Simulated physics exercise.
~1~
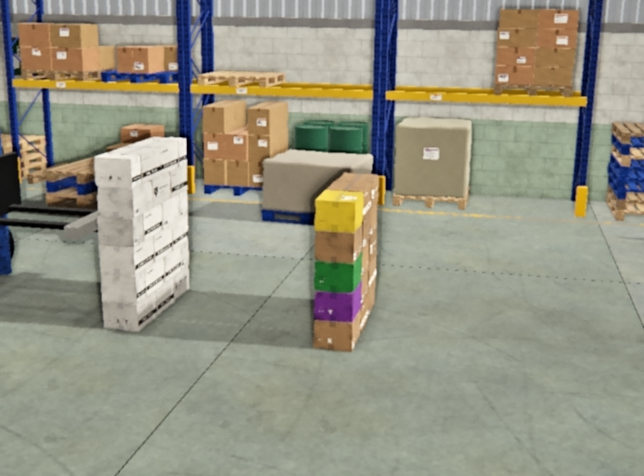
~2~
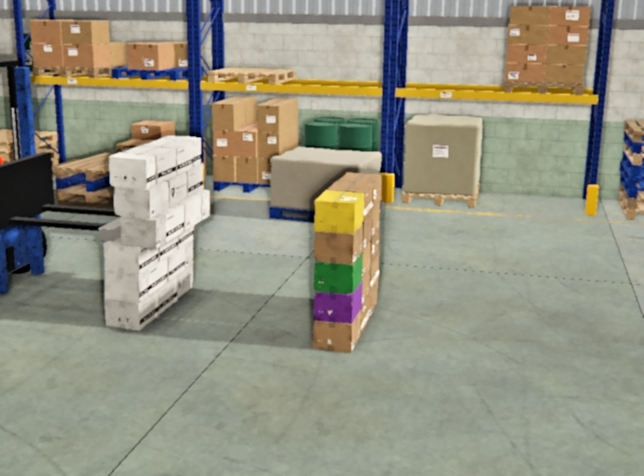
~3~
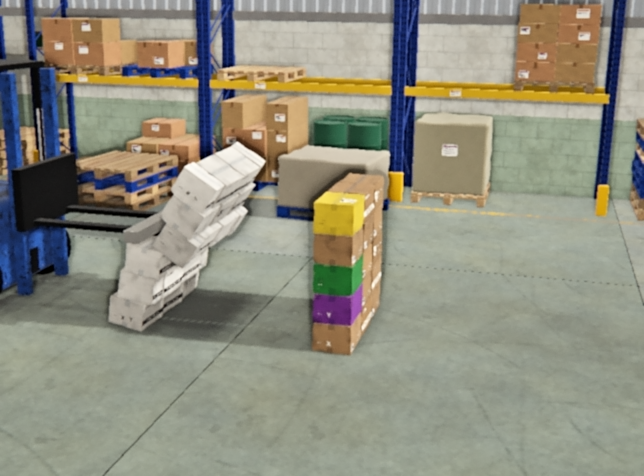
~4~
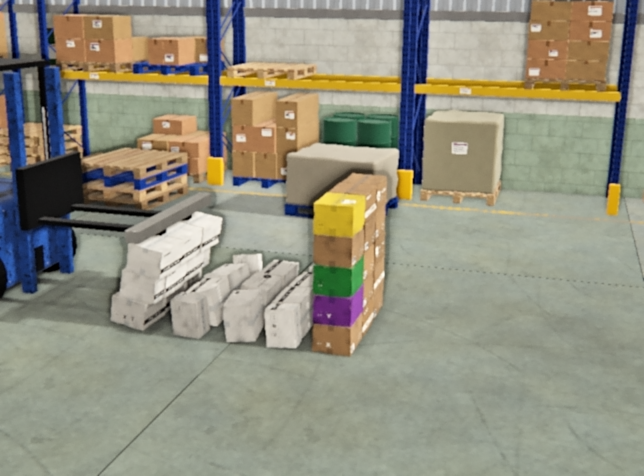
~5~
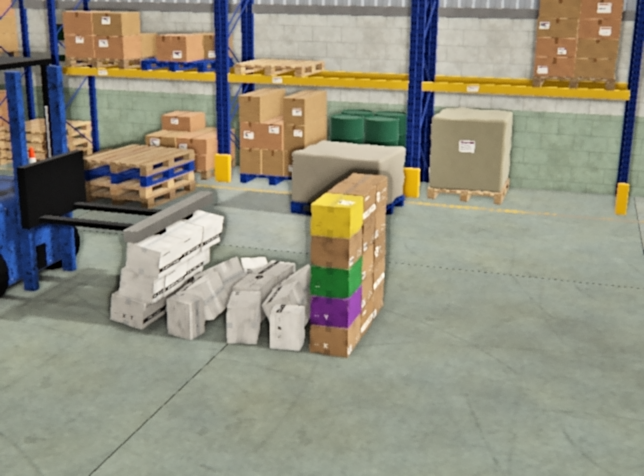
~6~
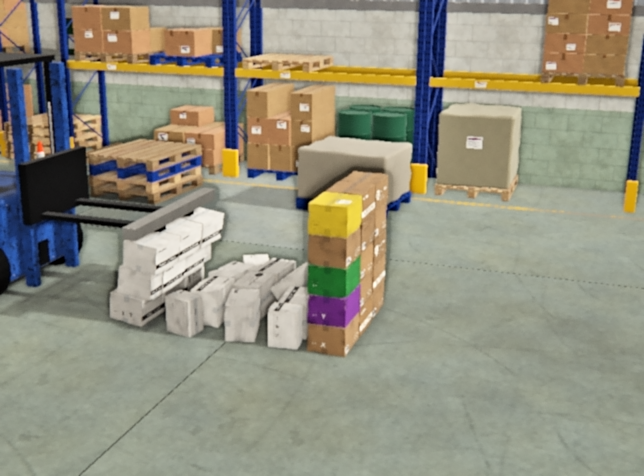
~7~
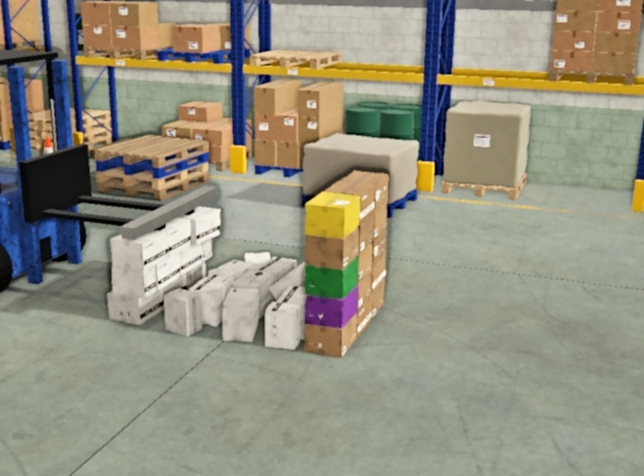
A forklift's beam topples the upper white cartons rightward, while the brown wall stays standing.
